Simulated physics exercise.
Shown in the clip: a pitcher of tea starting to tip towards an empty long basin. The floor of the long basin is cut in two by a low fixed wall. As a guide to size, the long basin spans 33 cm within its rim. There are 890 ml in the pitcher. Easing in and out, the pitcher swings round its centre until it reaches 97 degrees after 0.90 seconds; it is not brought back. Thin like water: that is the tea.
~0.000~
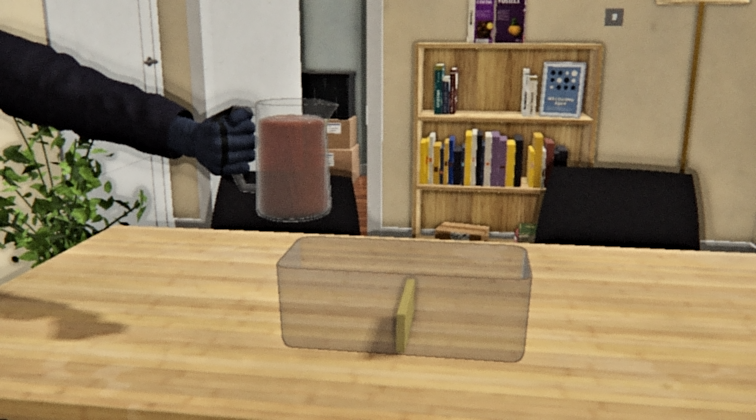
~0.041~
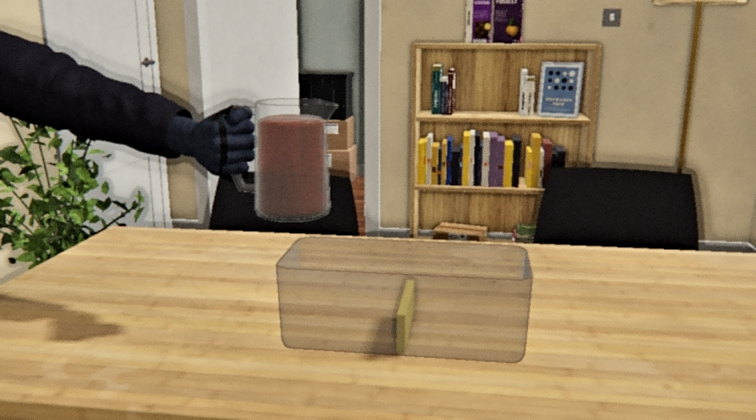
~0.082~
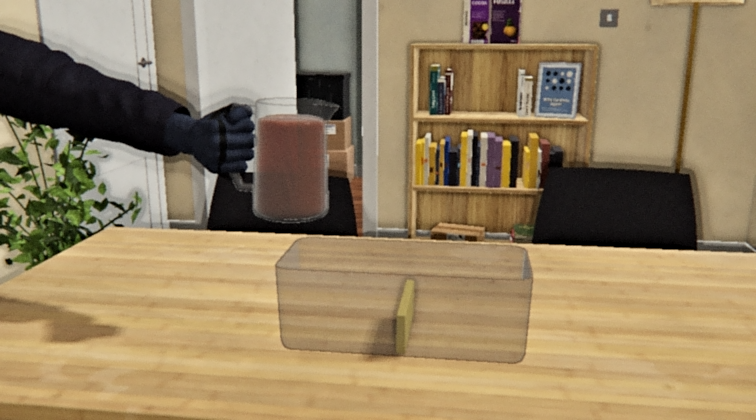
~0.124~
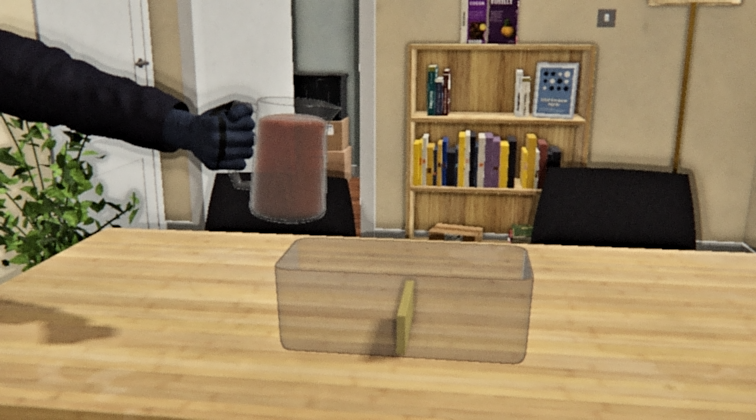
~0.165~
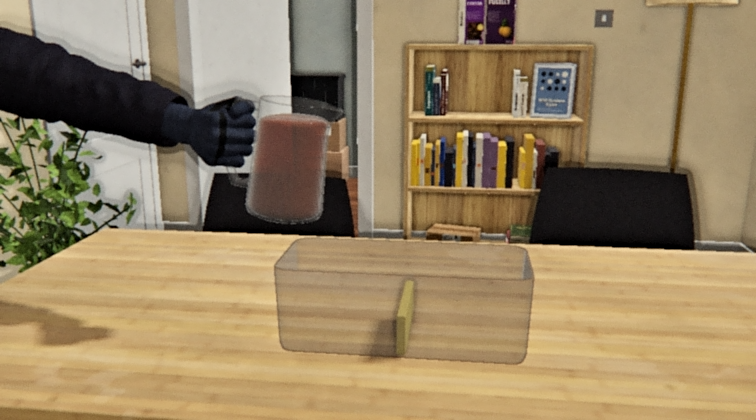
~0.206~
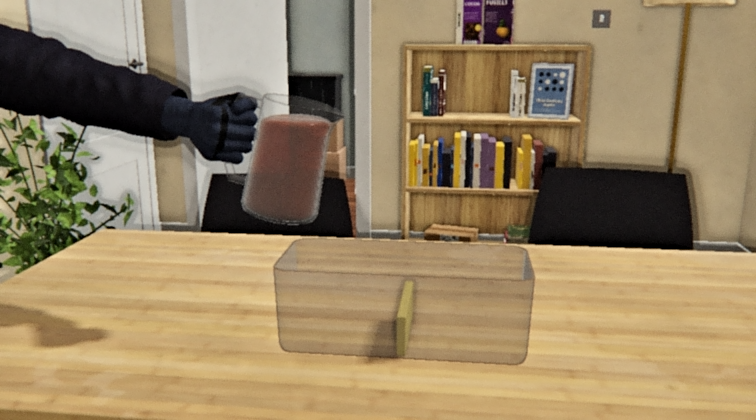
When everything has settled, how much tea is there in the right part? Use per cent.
50 out of 100.
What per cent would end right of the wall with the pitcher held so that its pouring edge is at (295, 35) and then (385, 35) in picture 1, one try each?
The first try gives 5 percent and the second 90 percent.
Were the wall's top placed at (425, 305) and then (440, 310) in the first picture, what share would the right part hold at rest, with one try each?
Respectively 10 and 5 %.
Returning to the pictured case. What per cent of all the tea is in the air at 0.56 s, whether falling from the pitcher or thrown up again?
Around 9 in a hundred.
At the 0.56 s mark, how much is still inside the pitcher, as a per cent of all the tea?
I'd put it near 90 percent.
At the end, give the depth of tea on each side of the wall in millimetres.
Around 20 mm deep on the left, around 20 mm deep on the right.
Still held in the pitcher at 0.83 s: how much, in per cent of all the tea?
Near 54 percent, more or less.
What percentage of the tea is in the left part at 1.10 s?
Roughly 26 per cent.
Then, 0.56 s in, the tilt is 67° and 90 per cent is still to pour, 1 is left of the wall and 0 right of it.
Then, 0.83 s in, the tilt is 95° and 54 per cent is still to pour, 10 is left of the wall and 19 right of it.
Then, 1.10 s in, the tilt is 97° and 19 per cent is still to pour, 26 is left of the wall and 47 right of it.
Then, 1.40 s in, the tilt is 97° and 7 per cent is still to pour, 41 is left of the wall and 49 right of it.
Finally, 48 per cent lies left of the wall, 50 right of it and 1 outside.
